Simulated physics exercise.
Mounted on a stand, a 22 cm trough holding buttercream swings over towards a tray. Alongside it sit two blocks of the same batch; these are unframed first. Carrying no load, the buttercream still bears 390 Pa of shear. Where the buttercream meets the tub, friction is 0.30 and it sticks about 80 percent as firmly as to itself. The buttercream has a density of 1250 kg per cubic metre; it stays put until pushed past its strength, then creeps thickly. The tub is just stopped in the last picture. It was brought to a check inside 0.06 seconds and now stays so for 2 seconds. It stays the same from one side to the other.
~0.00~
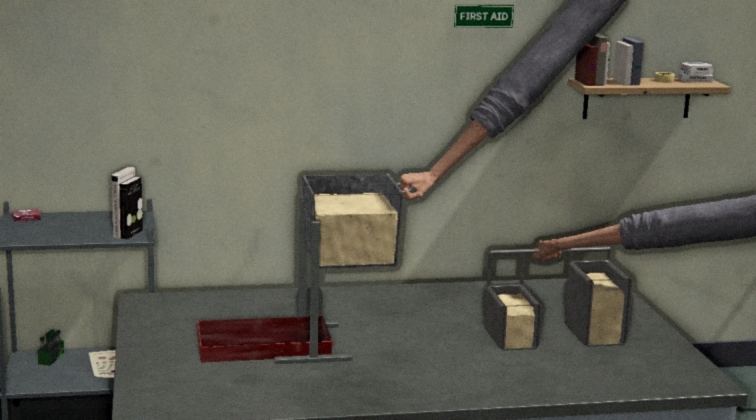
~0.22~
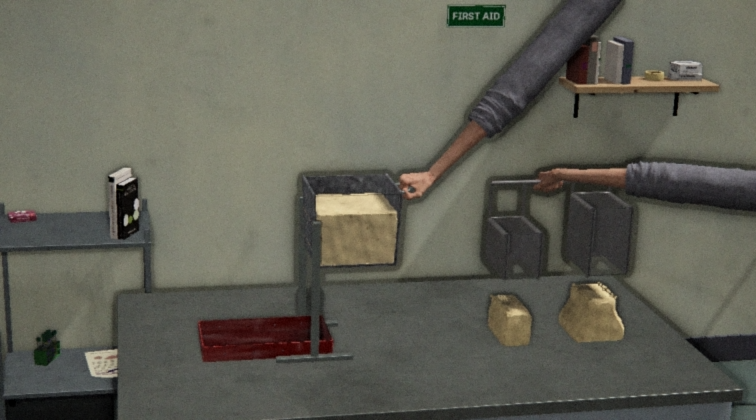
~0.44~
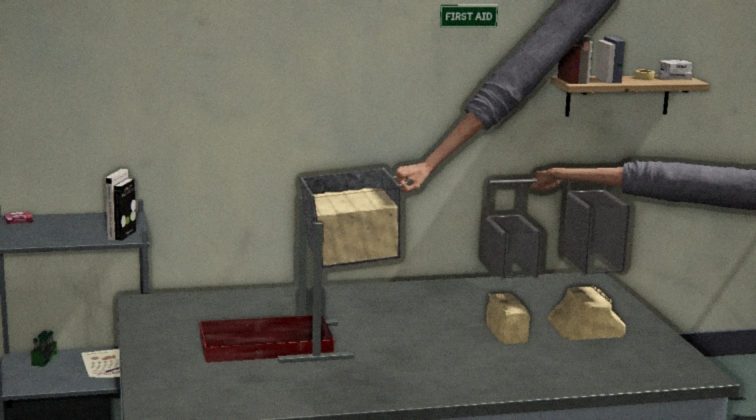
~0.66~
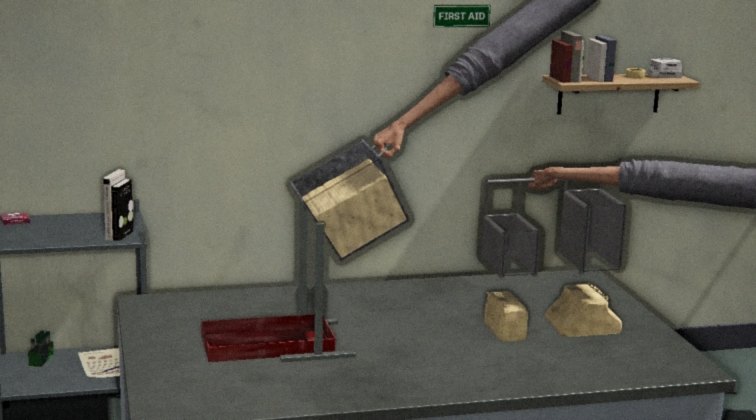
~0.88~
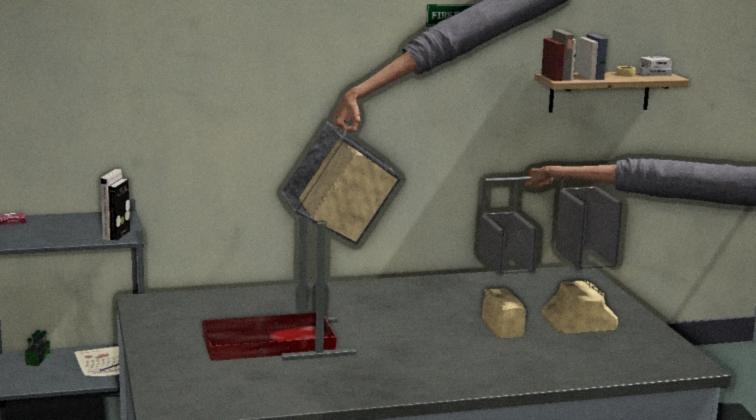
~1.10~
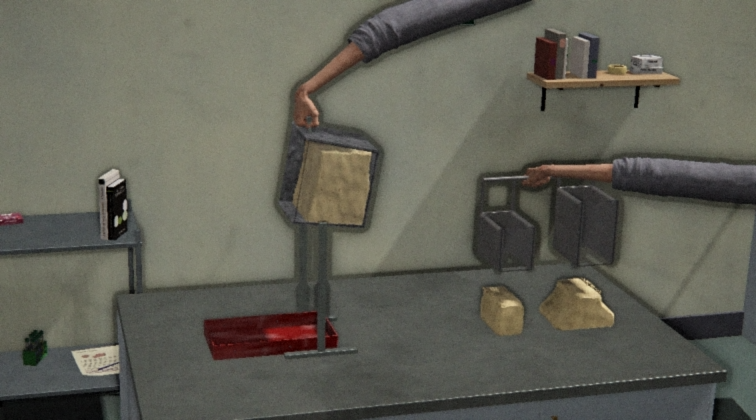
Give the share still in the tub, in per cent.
61 %.
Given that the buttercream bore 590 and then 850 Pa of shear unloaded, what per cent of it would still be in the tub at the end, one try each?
95 %, then 100 %.
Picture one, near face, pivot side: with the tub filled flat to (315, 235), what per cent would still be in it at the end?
Roughly 100 per cent would still be in the tub at the end.
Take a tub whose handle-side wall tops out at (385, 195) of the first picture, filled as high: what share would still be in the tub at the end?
Some 90 percent would still be in the tub at the end.
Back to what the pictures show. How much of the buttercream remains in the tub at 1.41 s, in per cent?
Near 75 %.
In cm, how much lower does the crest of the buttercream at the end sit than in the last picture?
11 cm or so.
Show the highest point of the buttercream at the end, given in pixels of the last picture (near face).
On the near face, the top ends up close to (353, 186).
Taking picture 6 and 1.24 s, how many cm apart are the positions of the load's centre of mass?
Something like 4 cm, I'd say.
After 1.24 s, the tub is at 81 degrees and holds 98 %.
After 1.41 s, the tub is at 81 degrees and holds 75 %.
After 1.58 s, the tub is at 81 degrees and holds 63 %.
After 1.75 s, the tub is at 81 degrees and holds 61 %.
After 3.10 s, at the end, the tub is at 81 degrees and holds 61 %.
